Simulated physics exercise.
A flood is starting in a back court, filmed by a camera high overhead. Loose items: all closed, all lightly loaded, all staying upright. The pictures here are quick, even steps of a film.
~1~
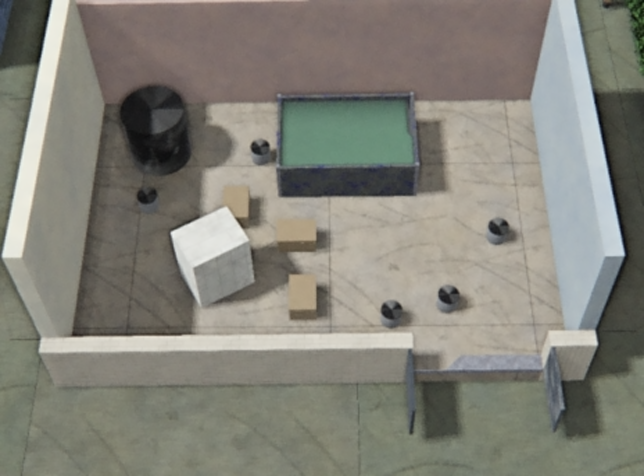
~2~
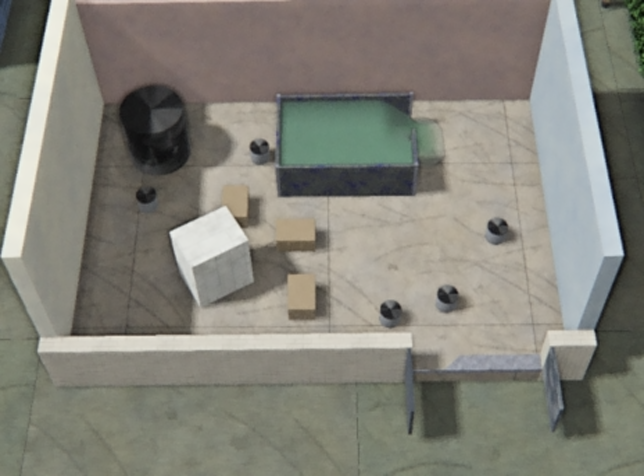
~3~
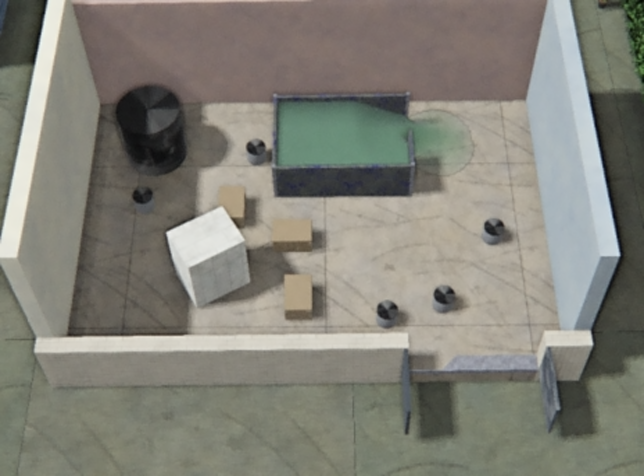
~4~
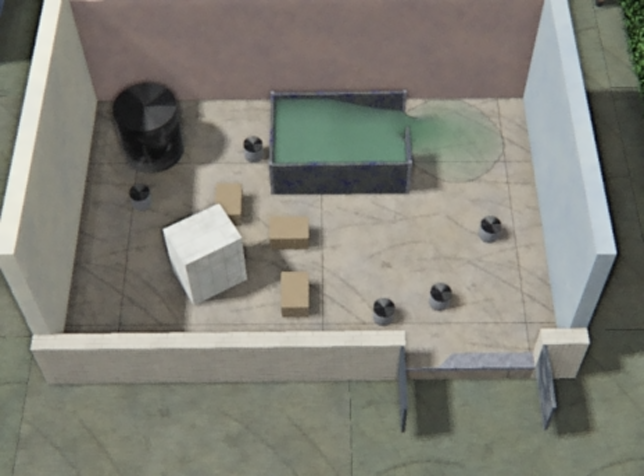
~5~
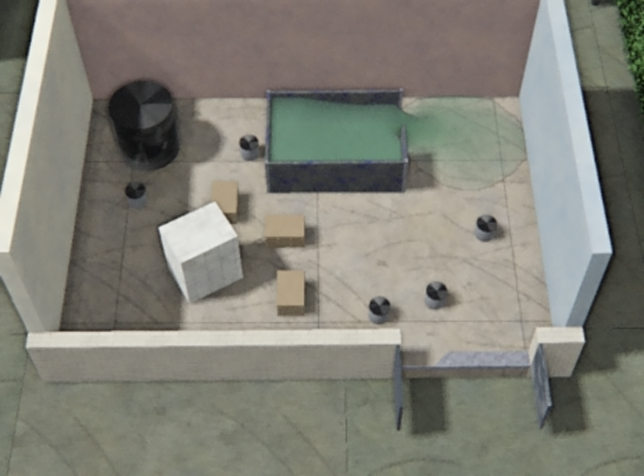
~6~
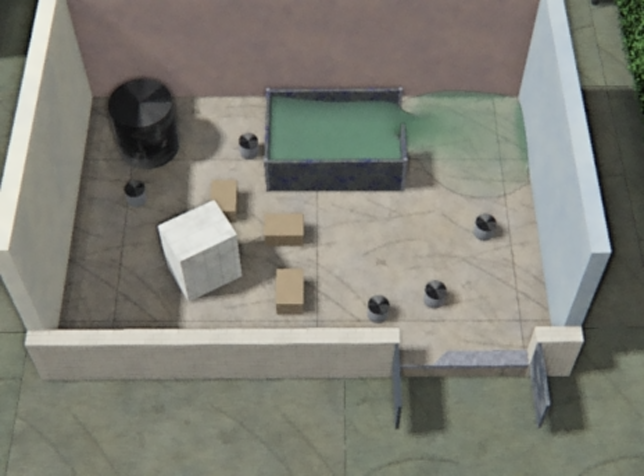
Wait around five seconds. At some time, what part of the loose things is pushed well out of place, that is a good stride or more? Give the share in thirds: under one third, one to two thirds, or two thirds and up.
That share does not reach a third.
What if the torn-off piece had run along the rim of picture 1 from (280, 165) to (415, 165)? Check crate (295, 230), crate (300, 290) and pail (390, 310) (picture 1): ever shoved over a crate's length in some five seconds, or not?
Taking them in order, displaced that much, displaced that much, displaced that much.
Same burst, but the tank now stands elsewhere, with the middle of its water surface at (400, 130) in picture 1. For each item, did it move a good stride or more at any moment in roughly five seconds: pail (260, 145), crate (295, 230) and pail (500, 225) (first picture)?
Result per object - stayed close, stayed close, went far.
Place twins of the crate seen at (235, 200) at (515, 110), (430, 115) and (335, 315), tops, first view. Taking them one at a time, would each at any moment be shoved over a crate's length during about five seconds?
Shoved clear, shoved clear, stays put.
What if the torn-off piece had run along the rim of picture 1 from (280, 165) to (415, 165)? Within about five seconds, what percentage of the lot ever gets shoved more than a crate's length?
Roughly 50 per cent.
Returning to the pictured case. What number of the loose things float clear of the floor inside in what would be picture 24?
My count is 0.
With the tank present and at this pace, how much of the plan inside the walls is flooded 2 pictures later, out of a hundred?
My figure is about 20 percent.
A moment on, 0 of 8 are well off their spots; 0 afloat.
Next, 0 of 8 are well off their spots; 0 afloat.
Later, 1 of 8 are well off their spots; 0 afloat.
In the end, 2 of 8 are well off their spots, and 2 have been at some point; 0 afloat.
